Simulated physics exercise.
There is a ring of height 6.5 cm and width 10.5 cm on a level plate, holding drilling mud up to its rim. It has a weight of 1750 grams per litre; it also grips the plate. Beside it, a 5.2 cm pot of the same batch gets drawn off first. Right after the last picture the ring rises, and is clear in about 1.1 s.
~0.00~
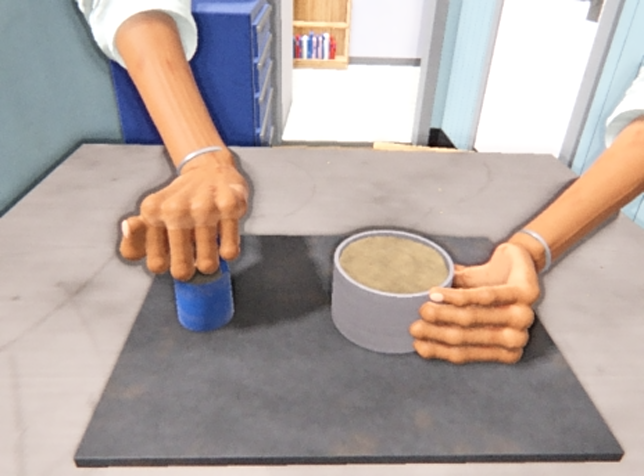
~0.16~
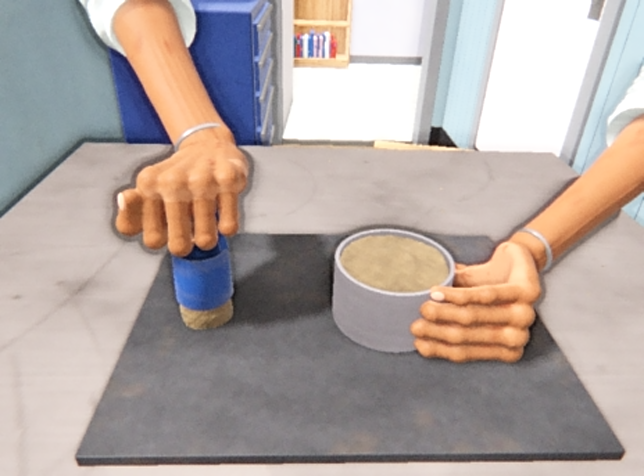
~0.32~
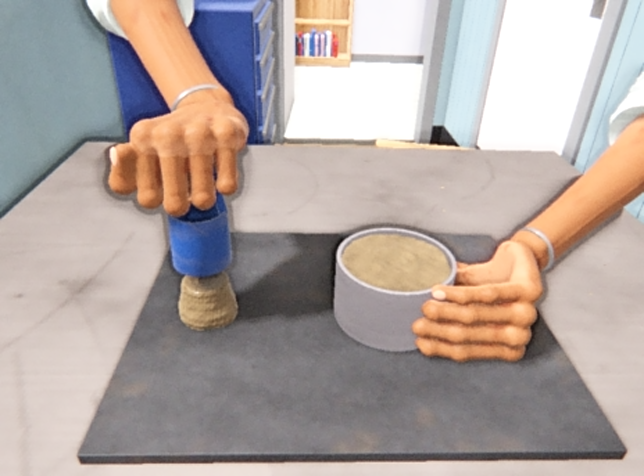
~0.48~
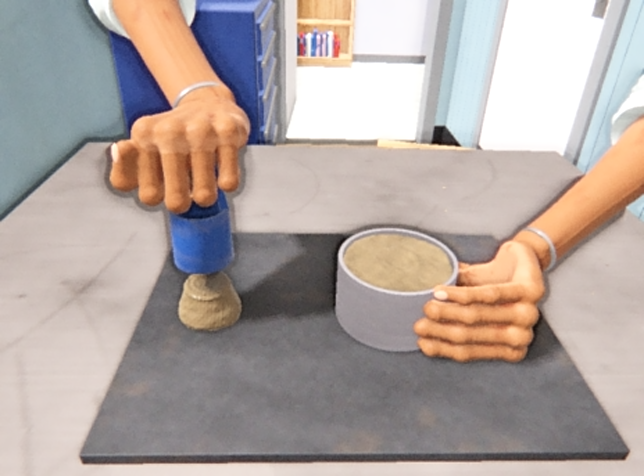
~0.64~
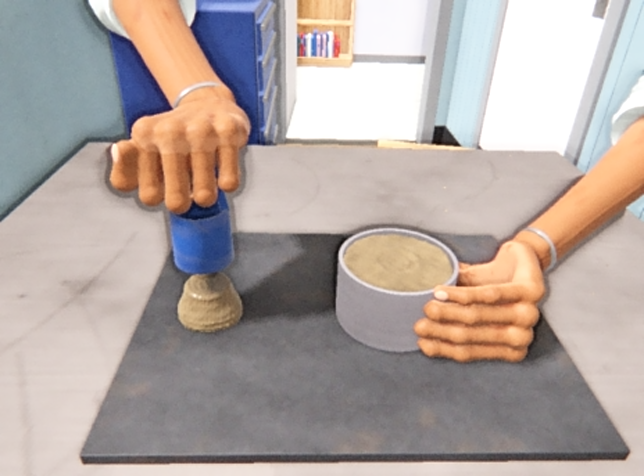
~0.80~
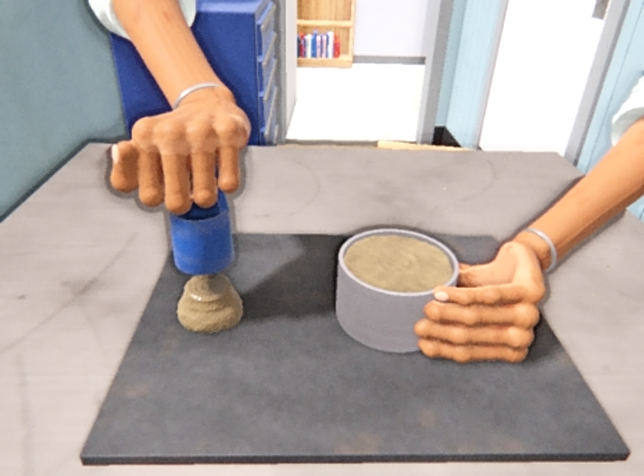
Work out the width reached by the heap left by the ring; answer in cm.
About 15.2 centimetres.
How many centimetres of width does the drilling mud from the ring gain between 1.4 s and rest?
2.0 cm.
After 1.1 s, the ring is up 1.7 cm; the drilling mud has come down 0.1 cm to 6.4 cm and is 11 cm wide.
After 1.4 s, the ring is up 4.5 cm; the drilling mud has come down 1.2 cm to 5.3 cm and is 13 cm wide.
After 1.6 s, the ring is up 6.4 cm; the drilling mud has come down 1.7 cm to 4.8 cm and is 14 cm wide.
After 2.0 s, the ring is clear; the drilling mud has come down 2.0 cm to 4.5 cm and is 15 cm wide.
After 2.8 s, at rest, the ring is clear; the drilling mud has come down 2.2 cm to 4.3 cm and is 15 cm wide.
